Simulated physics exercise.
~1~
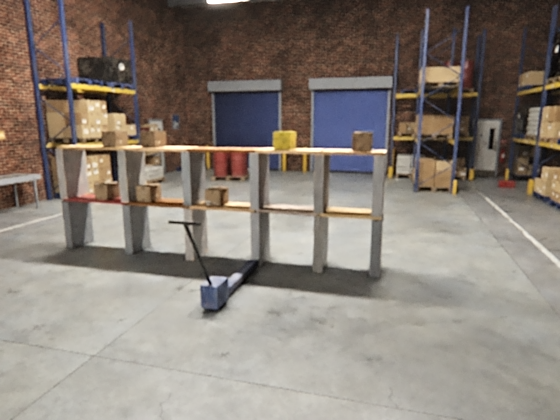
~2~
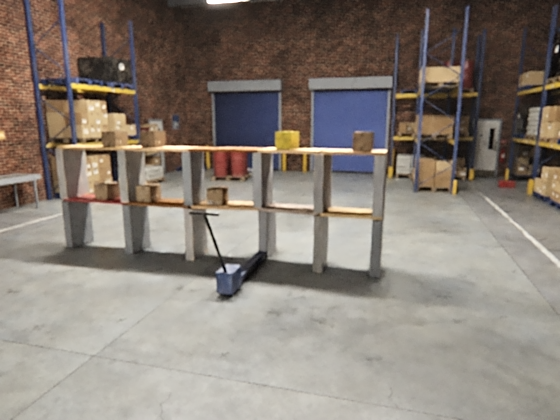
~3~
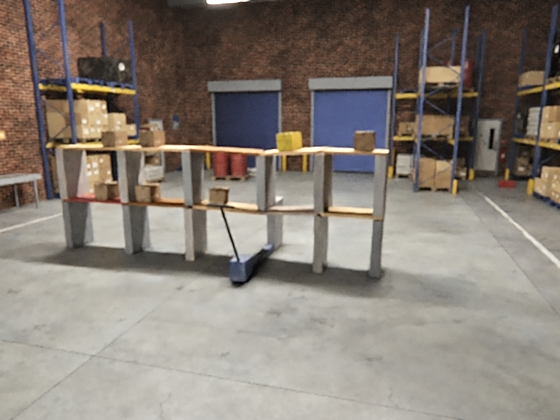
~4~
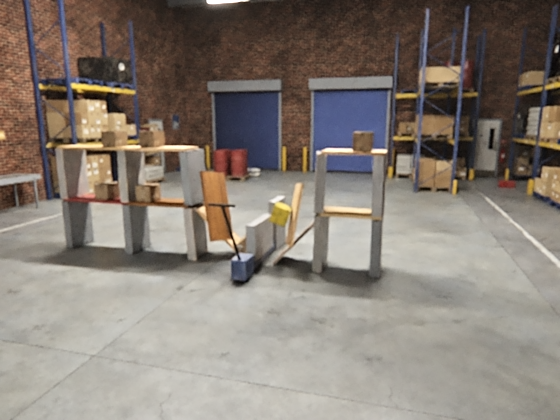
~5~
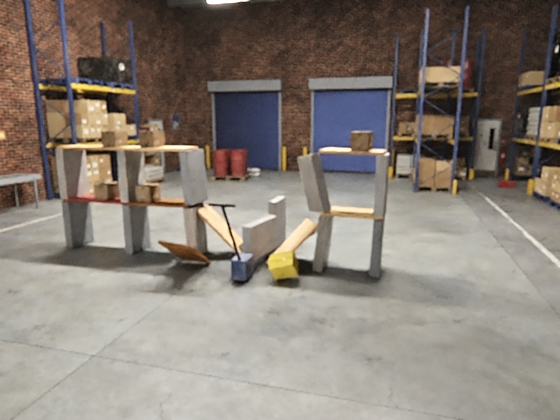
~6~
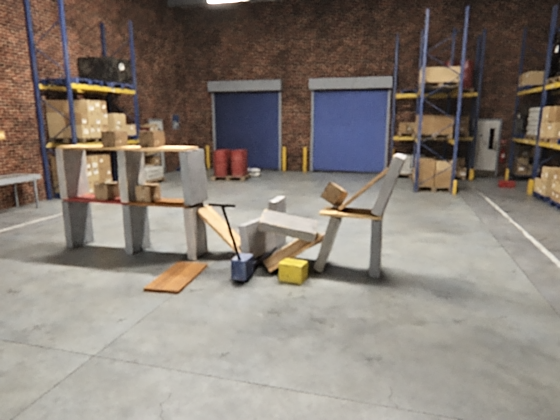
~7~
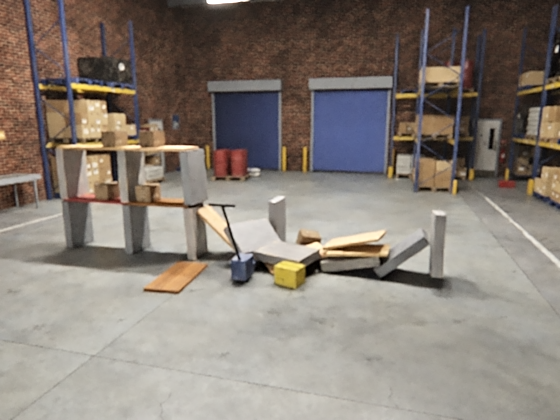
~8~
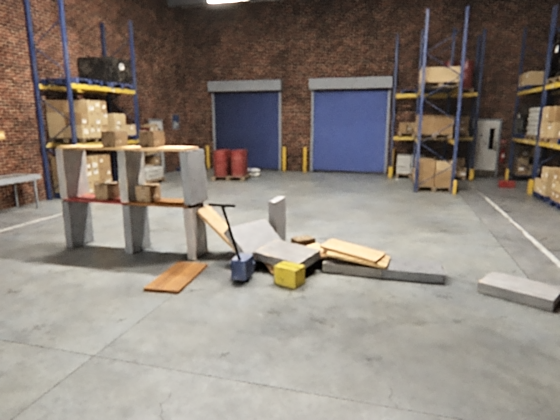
Warehouse with a blue floor jack sliding into two-tier board shelving, the middle and right spans collapsing, the left spans staying upright.
